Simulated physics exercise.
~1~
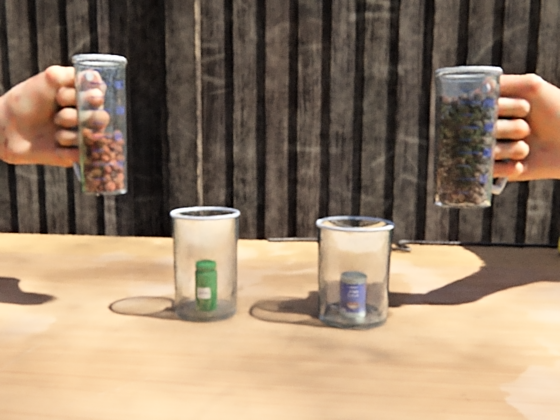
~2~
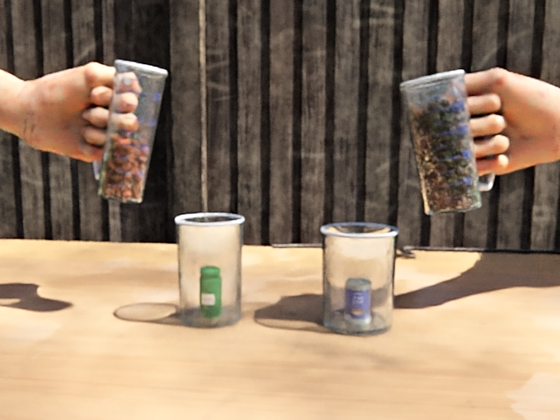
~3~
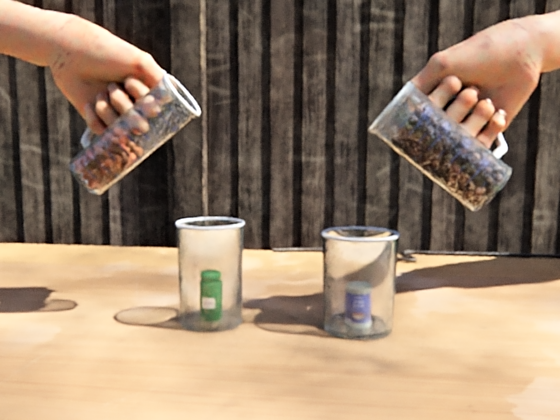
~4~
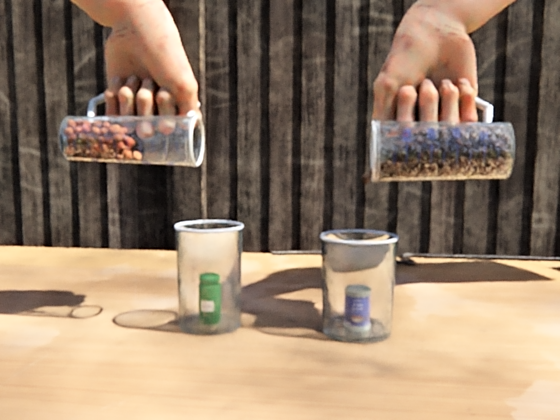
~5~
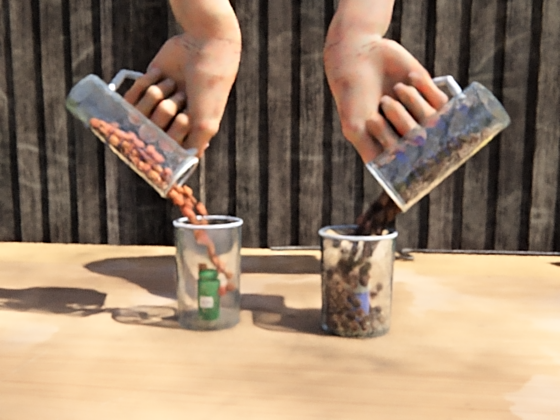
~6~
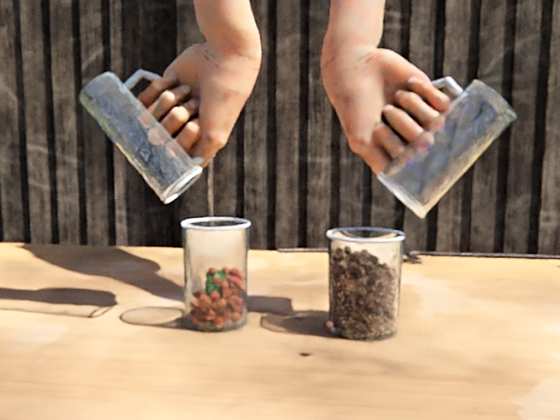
Two hands tipped clear cups over two glasses on a table, pouring reddish pieces into the left one and dark bits into the right, until the cups were empty, the green object still showed, and the blue one was buried.
